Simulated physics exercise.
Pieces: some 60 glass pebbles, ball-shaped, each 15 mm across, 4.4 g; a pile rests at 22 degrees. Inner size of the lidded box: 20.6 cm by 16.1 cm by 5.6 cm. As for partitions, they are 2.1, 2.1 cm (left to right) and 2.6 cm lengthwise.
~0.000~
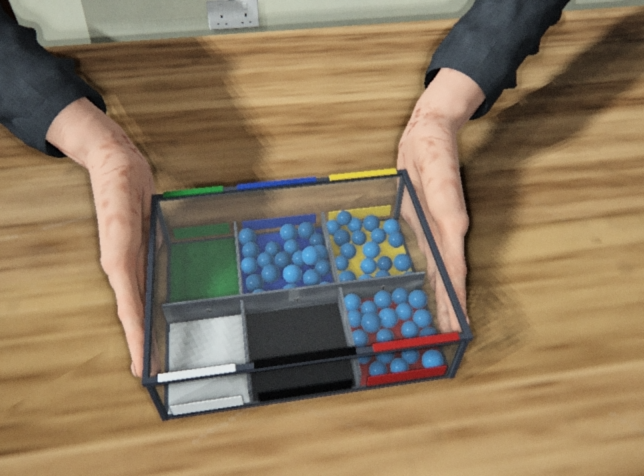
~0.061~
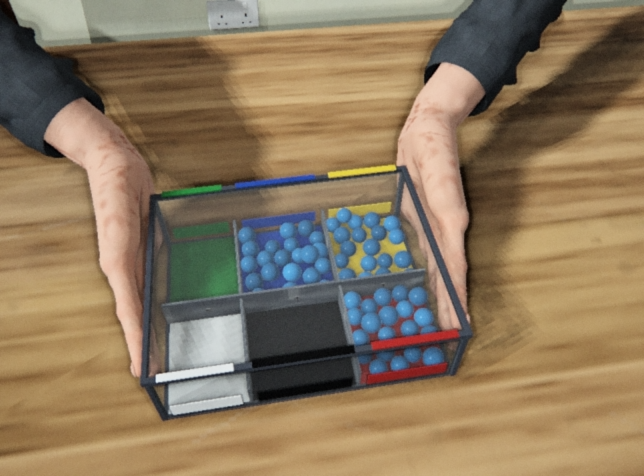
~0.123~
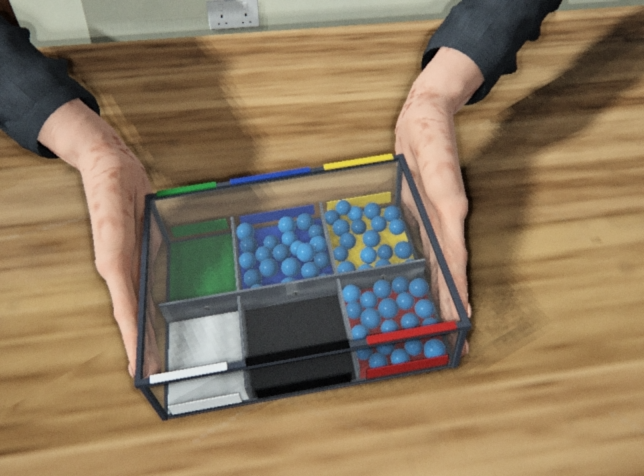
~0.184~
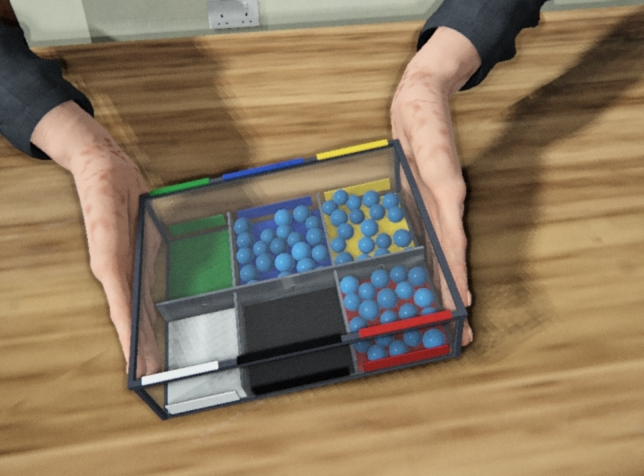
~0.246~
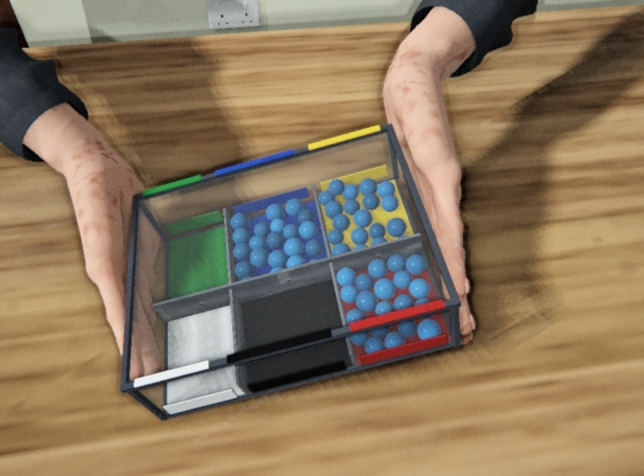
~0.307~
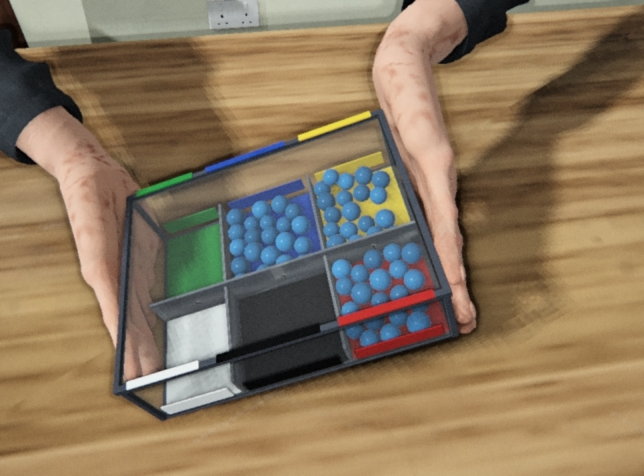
We see two hands holding a clear, divided box on a wooden table, with blue balls in its blue, yellow and red sections, and gradually tilting it so the right side rises, while the balls stay within their sections.
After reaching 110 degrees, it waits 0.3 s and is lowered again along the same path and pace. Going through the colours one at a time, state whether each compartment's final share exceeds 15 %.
At the end, red: Holds a share within the limit; blue: Holds a share within the limit; green: Holds a share past the limit; yellow: Holds a share within the limit; white: Holds a share past the limit; black: Holds a share within the limit.
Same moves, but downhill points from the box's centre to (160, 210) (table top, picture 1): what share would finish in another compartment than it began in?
Estimate: Near 90 per cent.
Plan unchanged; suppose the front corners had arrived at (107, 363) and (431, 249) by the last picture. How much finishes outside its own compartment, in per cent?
Near 100 %.
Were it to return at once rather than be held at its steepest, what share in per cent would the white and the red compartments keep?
In per cent: White 50, red 0.
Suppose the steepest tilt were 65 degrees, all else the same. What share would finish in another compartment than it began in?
Near 0 in a hundred.
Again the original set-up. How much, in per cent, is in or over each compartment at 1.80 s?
Red 0, blue 5, green 50, yellow 0, white 45, black 0.
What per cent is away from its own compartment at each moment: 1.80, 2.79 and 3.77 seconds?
100, 100, 100.
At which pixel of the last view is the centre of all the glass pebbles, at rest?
Centre at rest: Approx. (199, 322) px.
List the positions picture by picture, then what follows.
Box tilt 0 degrees, front corners at (149, 379) and (465, 335); red 35 %, blue 35 %, yellow 30 %, in the first picture.
Box tilt 1 degrees, front corners at (147, 379) and (465, 332), in the second picture.
Box tilt 4 degrees, front corners at (142, 381) and (463, 323), lowest corner left front, in the third picture.
Box tilt 9 degrees, front corners at (135, 382) and (459, 312), lowest corner left front, in the fourth picture.
Box tilt 13 degrees, front corners at (128, 385) and (452, 301), lowest corner left front, in the fifth picture.
Box tilt 18 degrees, front corners at (121, 387) and (443, 290), lowest corner left front; red 35 %, blue 35 %, yellow 30 %. The box's pace is about 70 degrees a second, in the sixth picture.
Then, at 1.80 s, tilt 110 degrees; blue 5 %, green 50 %, white 45 %.
After 2.79 s, tilt 55 degrees; green 50 %, white 50 %.
Then, at 3.77 s, tilt 0 degrees; green 50 %, white 50 %.
By 4.4 s all is still; red 0 %, blue 0 %, green 50 %, yellow 0 %, white 50 %, black 0 %.
